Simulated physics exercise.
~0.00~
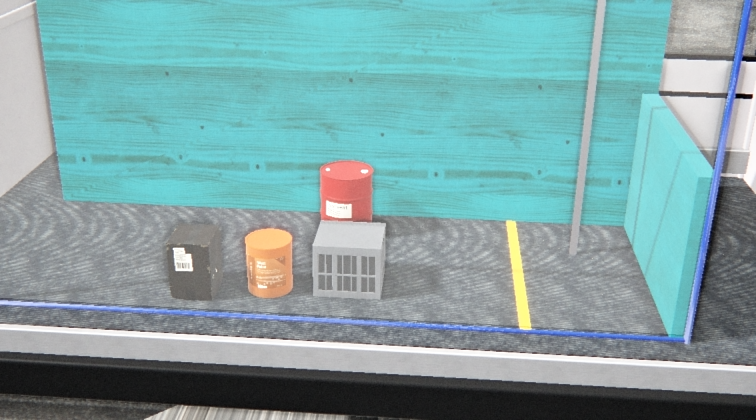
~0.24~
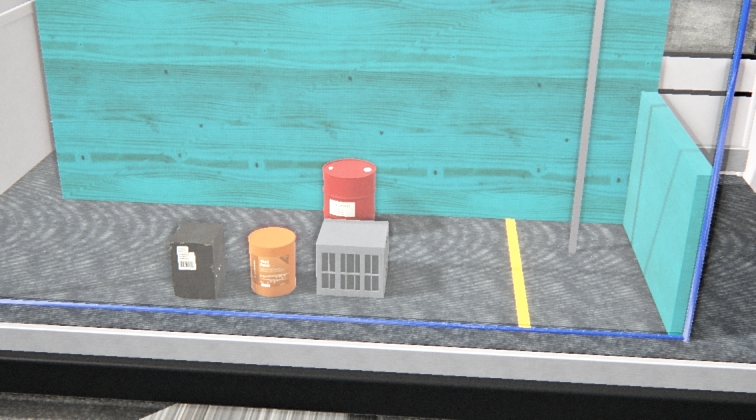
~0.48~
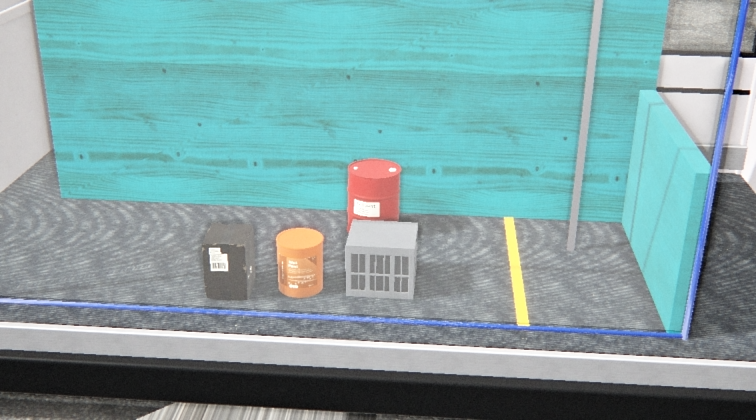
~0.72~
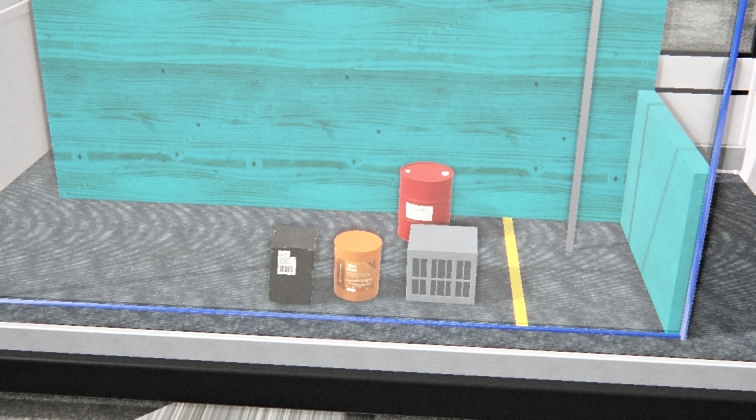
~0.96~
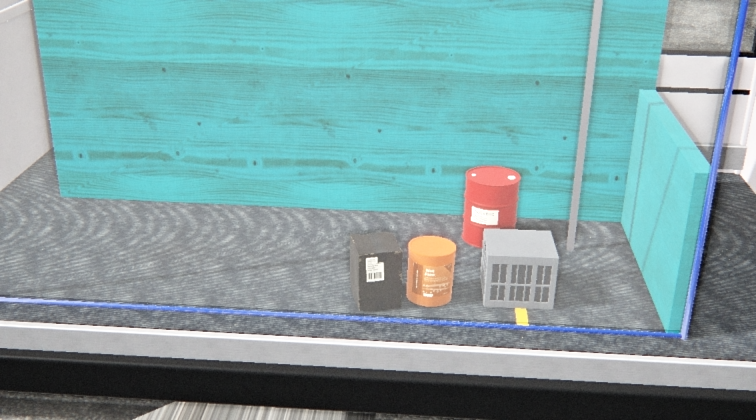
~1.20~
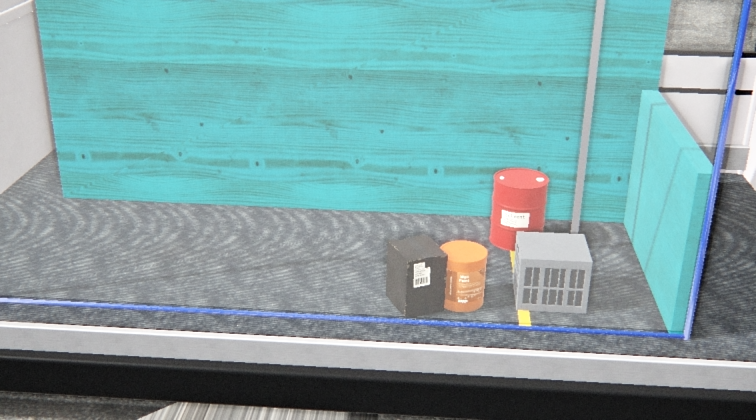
A black pack, an orange bucket, a grey crate and a red drum stood still at first, then slid right together across the floor, staying upright, until the crate crossed the yellow line while the pack and bucket stopped short of it.
